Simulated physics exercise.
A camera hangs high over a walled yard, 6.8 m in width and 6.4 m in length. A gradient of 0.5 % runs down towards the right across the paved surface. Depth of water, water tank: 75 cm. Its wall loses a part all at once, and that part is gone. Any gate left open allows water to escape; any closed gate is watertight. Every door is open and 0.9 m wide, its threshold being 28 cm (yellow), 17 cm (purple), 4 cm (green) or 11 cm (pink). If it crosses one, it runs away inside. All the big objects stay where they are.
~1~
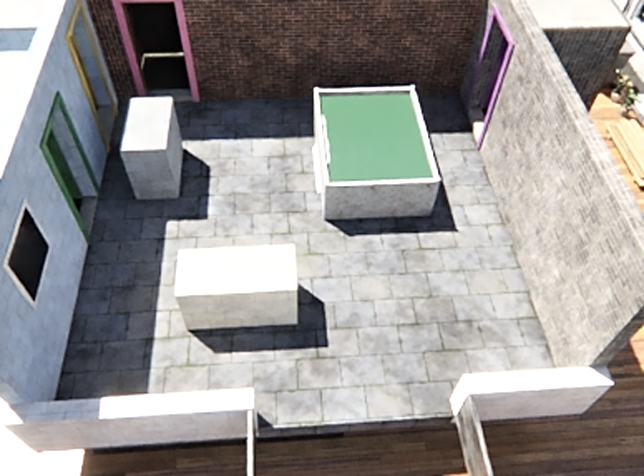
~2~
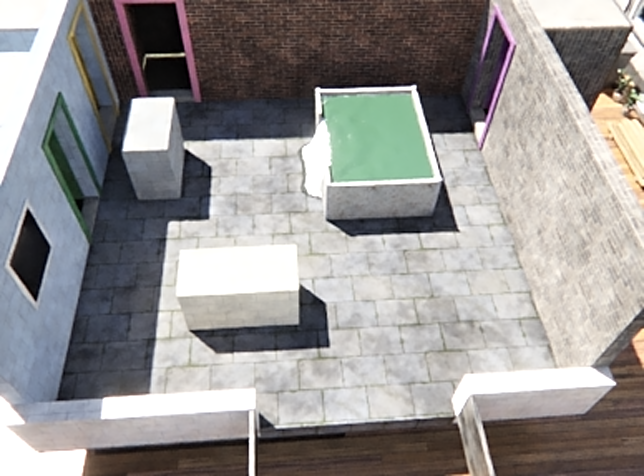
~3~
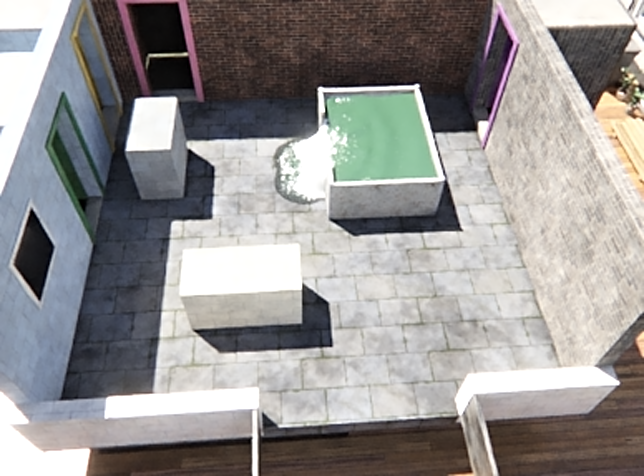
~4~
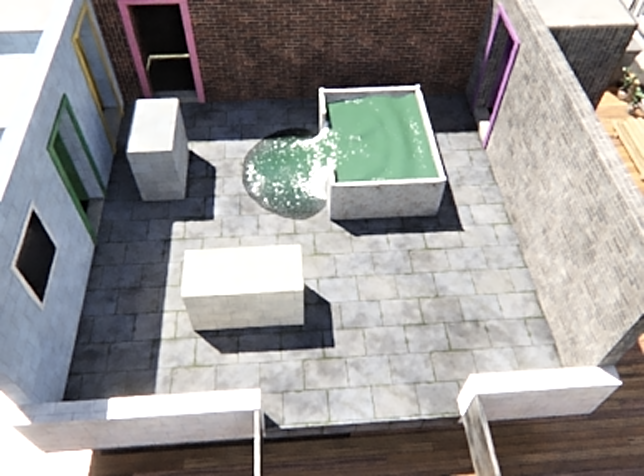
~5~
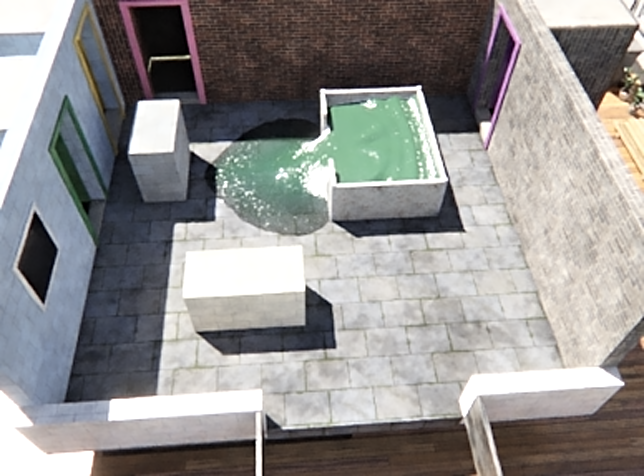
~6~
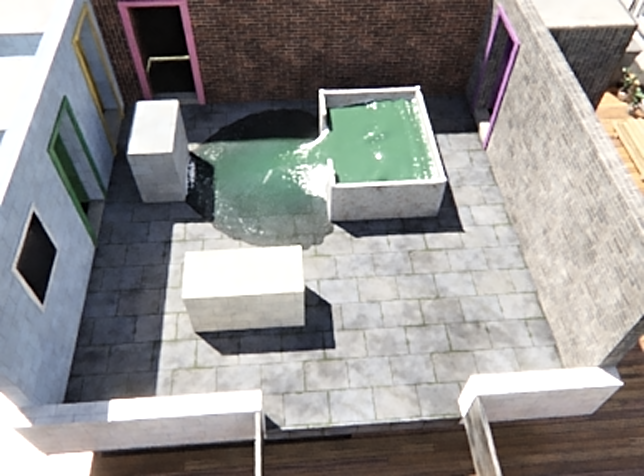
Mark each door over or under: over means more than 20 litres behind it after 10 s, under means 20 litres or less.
Yellow door under, purple door under, green door over, pink door over.
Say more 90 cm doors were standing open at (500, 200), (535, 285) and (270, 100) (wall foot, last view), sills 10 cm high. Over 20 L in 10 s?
Check each in turn: The first fails, the second fails, the third fails.
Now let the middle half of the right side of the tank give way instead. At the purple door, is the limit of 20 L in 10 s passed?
Against the limit, purple exceeds it.
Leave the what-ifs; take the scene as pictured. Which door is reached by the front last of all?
The answer is the purple door.
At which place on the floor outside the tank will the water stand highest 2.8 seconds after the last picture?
Look around (74, 425).
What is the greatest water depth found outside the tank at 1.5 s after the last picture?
Depth max: Approx. 38 cm.
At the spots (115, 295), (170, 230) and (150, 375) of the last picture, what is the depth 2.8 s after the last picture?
Listed order: 11 / 6 / 4 cm.
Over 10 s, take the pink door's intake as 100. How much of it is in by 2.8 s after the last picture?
About 65 per cent.
Then, 0.7 s after the last picture water covers 30 % of the floor and is deepest (40 cm) near (193, 179); yellow door 4 cm at the sill, 0 L in, purple door not reached, green door 3 cm at the sill, 0 L in, pink door 8 cm at the sill, 0 L in.
Then, 1.5 s after the last picture water covers 40 % of the floor and is deepest (38 cm) near (125, 109); yellow door 16 cm at the sill, 0 L in, purple door not reached, green door 7 cm at the sill, 10 L in, pink door 26 cm at the sill, 37 L in.
Then, 2.8 s after the last picture water covers 50 % of the floor and is deepest (28 cm) near (74, 425); yellow door 15 cm at the sill, 0 L in, purple door not reached, green door 10 cm at the sill, 31 L in, pink door 20 cm at the sill, 118 L in.
Then, 5.3 s after the last picture water covers 80 % of the floor and is deepest (19 cm) near (74, 425); yellow door 11 cm at the sill, 0 L in, purple door not reached, green door 7 cm at the sill, 58 L in, pink door 14 cm at the sill, 179 L in.
Then, 9.3 s after the last picture water covers 100 % of the floor and is deepest (11 cm) near (434, 168); yellow door 7 cm at the sill, 0 L in, purple door 5 cm at the sill, 0 L in, green door 8 cm at the sill, 83 L in, pink door 7 cm at the sill, 185 L in.
